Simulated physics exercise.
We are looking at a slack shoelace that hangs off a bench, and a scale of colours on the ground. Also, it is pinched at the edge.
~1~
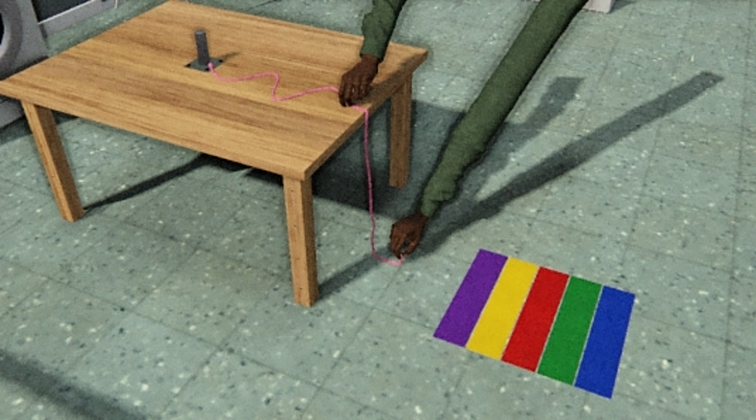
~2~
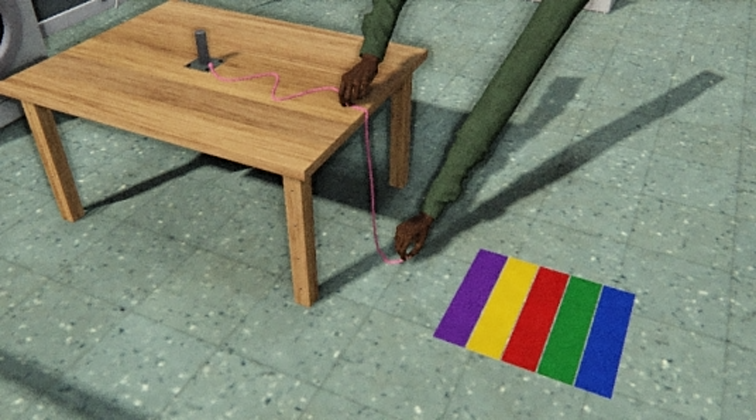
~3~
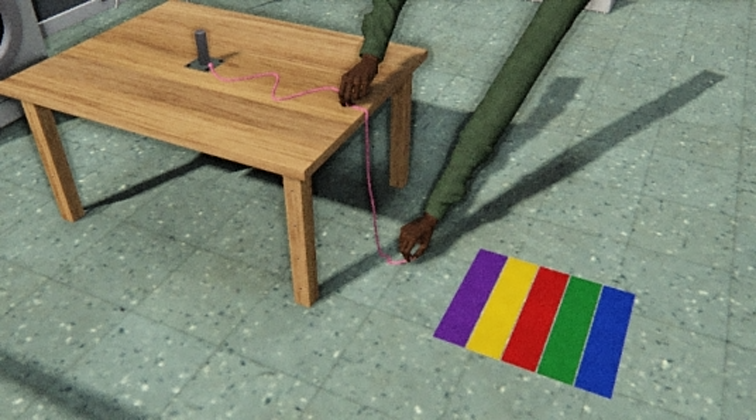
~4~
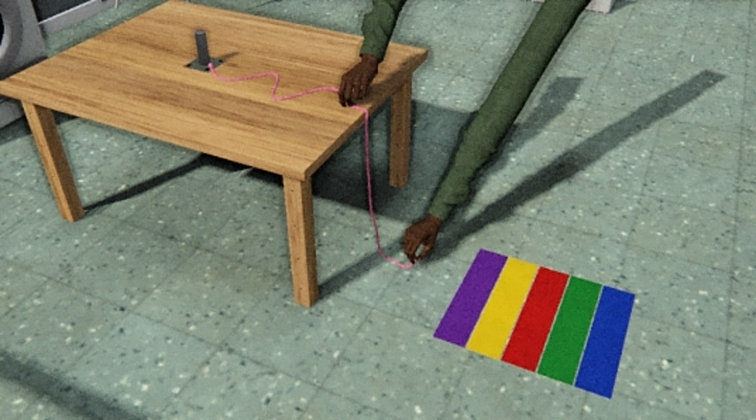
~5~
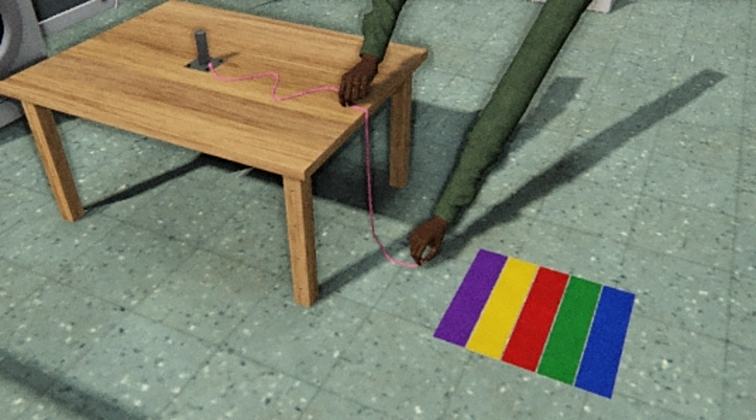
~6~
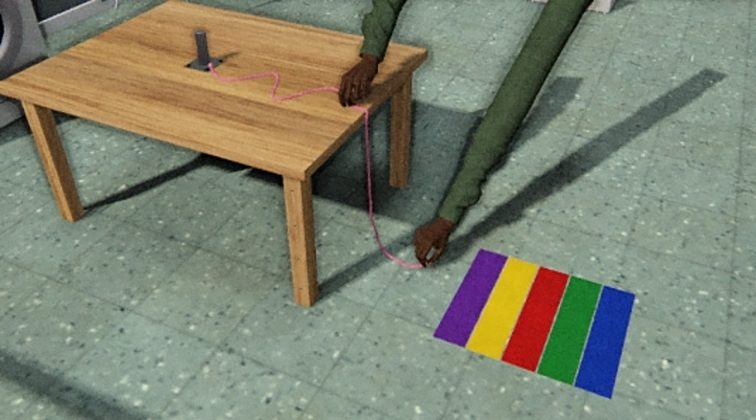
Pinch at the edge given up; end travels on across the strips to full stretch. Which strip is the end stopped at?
Stopped at blue.
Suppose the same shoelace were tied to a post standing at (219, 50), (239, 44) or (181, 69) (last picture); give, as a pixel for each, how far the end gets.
Try by try, around (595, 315), (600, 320) and (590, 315).
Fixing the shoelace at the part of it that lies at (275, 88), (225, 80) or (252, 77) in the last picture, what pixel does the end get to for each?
Expect roughly (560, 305) for the first, (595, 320) for the second and (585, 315) for the third.
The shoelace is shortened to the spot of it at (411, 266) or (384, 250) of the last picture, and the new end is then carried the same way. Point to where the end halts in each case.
In turn, (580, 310) for the first and (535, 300) for the second.
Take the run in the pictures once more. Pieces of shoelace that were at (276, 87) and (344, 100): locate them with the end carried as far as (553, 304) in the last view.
They end up at (311, 90) and at (384, 155).
Soon after, end near (554, 304); over red.
After that, end near (587, 314); over green.
At the stop, end near (608, 321); over blue. It gets as far as the blue strip.
